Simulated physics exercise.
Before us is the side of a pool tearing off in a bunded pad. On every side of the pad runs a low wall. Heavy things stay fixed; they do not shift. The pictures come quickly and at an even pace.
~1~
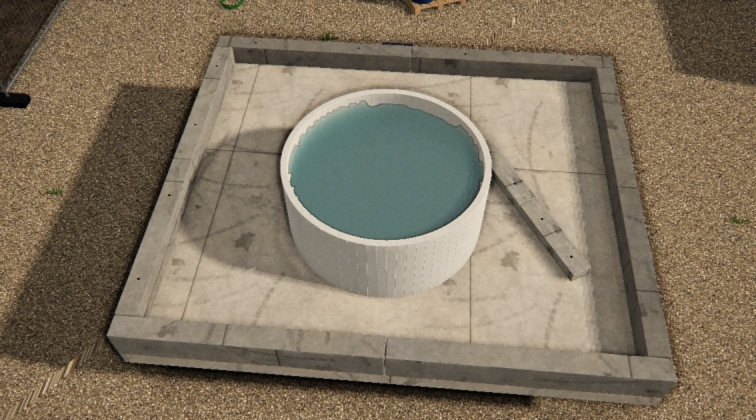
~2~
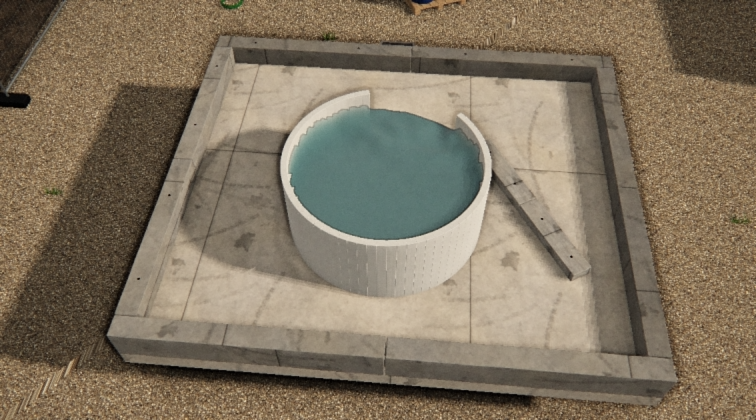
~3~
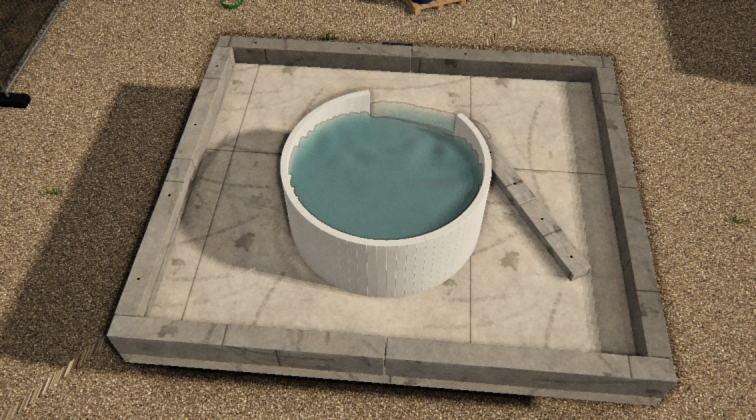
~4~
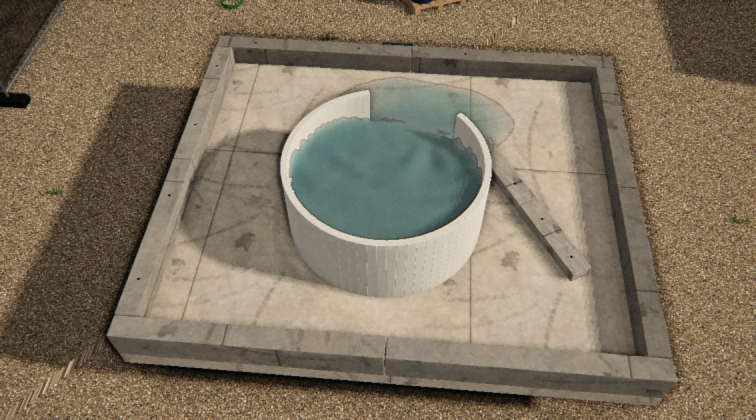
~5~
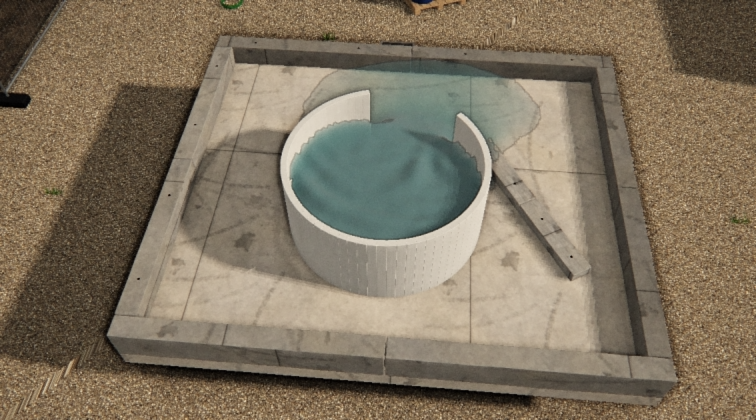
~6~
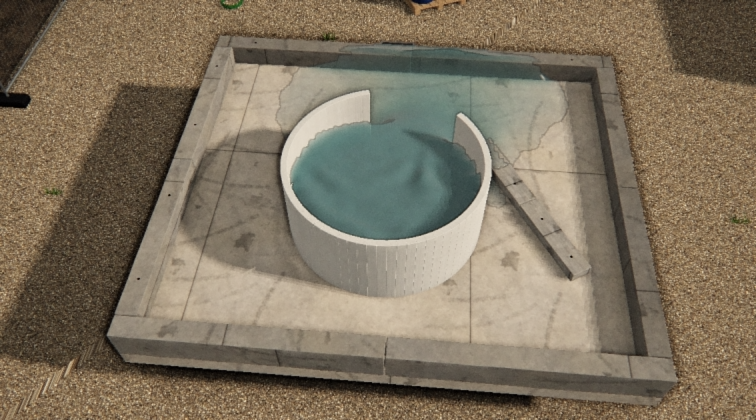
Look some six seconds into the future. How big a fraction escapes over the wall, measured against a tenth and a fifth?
Outflow sits between a tenth and a fifth.
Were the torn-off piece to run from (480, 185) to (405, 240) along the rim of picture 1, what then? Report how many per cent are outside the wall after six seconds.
I make it 24 per cent.
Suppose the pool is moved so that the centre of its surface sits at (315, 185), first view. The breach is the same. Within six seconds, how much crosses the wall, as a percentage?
10 per cent.
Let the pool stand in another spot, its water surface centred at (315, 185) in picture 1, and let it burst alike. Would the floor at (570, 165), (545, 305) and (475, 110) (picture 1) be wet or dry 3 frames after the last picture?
In turn: No water, clear, flooded.
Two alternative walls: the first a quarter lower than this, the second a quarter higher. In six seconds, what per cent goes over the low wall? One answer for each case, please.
Roughly 24 per cent, then 8 per cent.
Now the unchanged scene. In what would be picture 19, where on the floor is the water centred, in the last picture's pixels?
I'd place it roughly at (409, 161).
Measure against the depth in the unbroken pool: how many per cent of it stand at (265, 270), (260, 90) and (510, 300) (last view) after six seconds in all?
Going in order, that's 18, 14 and 10 %.
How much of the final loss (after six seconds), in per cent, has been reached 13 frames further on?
By then, close to 85 % of it.
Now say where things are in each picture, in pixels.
In the first frame, the round tank at (386, 165) is whole and still.
In the second frame, the front is at a hidden place, out from the gap on the round tank's far side.
In the third frame, water pours out on the round tank's far side and has run to a hidden place.
In the fourth frame, the front is at (500, 112), out from the gap on the round tank's far side.
In the fifth frame, the front is at (507, 80), out from the gap on the round tank's far side.
In the sixth frame, the front is at (551, 82), out from the gap on the round tank's far side.
A moment on, water covers 30 % of the floor; the low wall has let 0 % over.
Next, water covers 35 % of the floor; the low wall has let 2 % over.
Then, water covers 60 % of the floor; the low wall has let 12 % over.
Later, water covers 80 % of the floor; the low wall has let 14 % over.
In the end, water covers 80 % of the floor; the low wall has let 14 % over.
